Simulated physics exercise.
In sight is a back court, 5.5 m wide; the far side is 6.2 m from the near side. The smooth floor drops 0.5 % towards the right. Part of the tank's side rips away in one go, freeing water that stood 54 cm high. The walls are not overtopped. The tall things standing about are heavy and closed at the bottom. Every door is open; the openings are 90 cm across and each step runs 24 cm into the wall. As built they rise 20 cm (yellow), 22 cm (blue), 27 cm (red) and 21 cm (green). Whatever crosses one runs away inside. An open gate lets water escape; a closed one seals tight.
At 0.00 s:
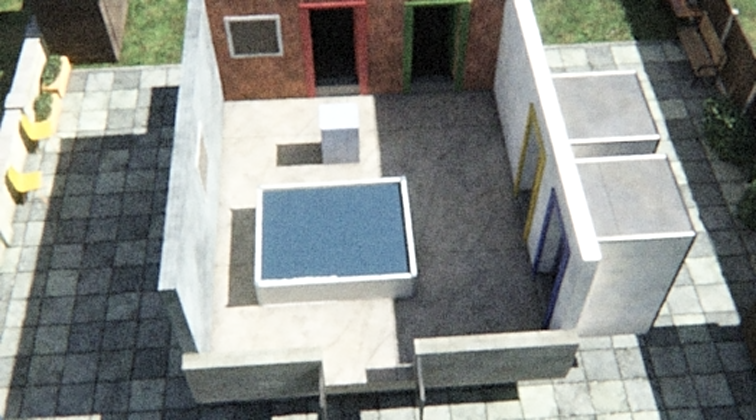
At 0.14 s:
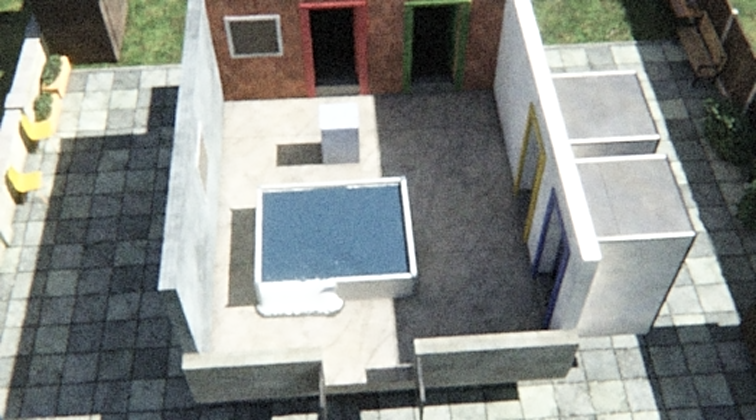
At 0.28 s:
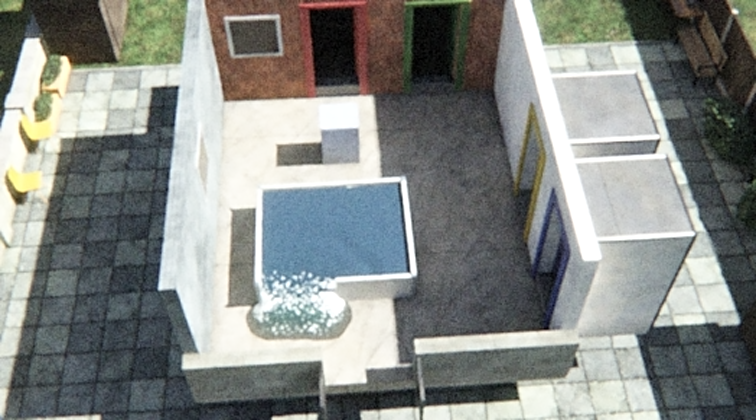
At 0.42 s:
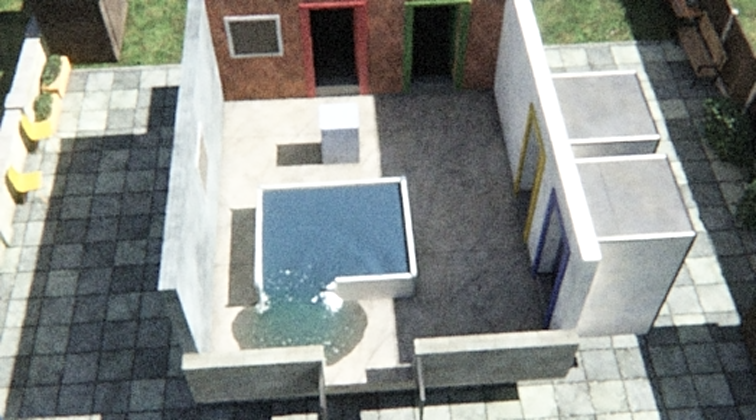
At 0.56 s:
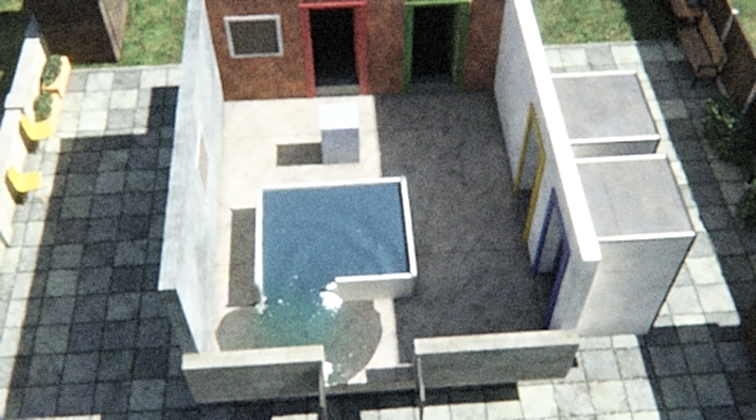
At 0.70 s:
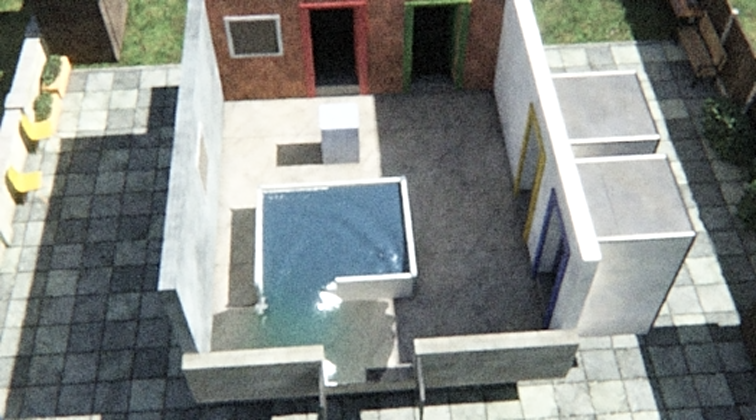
A walled back court with a pale, smooth floor is seen from high above, the view staying still. A white-rimmed tank of blue water stands left of centre, with red and green doorways behind, yellow and blue ones at right, and a small pale block beyond. The tank's near-left side breaks open, and water bursts out, foaming and spreading across the floor to the front wall.
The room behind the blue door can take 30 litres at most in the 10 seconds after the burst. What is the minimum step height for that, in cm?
It would have to be roughly 8.5 cm high.
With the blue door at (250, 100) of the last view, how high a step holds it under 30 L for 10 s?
About 15 cm.
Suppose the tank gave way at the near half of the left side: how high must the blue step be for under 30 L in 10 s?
Some 14.0 cm.
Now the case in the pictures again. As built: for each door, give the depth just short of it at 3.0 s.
In cm: Yellow 0, blue 0, red 0, green 0.
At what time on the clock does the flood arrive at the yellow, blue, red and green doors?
Arrival: Yellow 4.5 s, blue 3.2 s, red 4.5 s, green 5.5 s.
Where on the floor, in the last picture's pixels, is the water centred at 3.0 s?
Near (312, 279).
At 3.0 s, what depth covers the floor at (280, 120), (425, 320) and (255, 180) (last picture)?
Roughly 0, 2 and 5 cm, in turn.
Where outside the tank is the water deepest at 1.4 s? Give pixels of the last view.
At about (210, 378).
After 1.4 s water covers 10 % of the floor, deepest (54 cm) near (210, 378); it has not reached the blue door.
After 3.0 s water covers 35 % of the floor, deepest (32 cm) near (210, 378); it has not reached the blue door.
After 10.0 s water covers 95 % of the floor, deepest (12 cm) near (431, 106); 8 cm at the blue door, 0 litres in over its 22 cm step.
At the blue door as built, the water arrived by 3.2 s and peaked near 12 cm at 5.0 s.
With a step of 6.5 cm, 72 litres would have come in within the 10 s; with 10.5 cm, 10 litres. So under 30 litres takes about 8.5 cm.
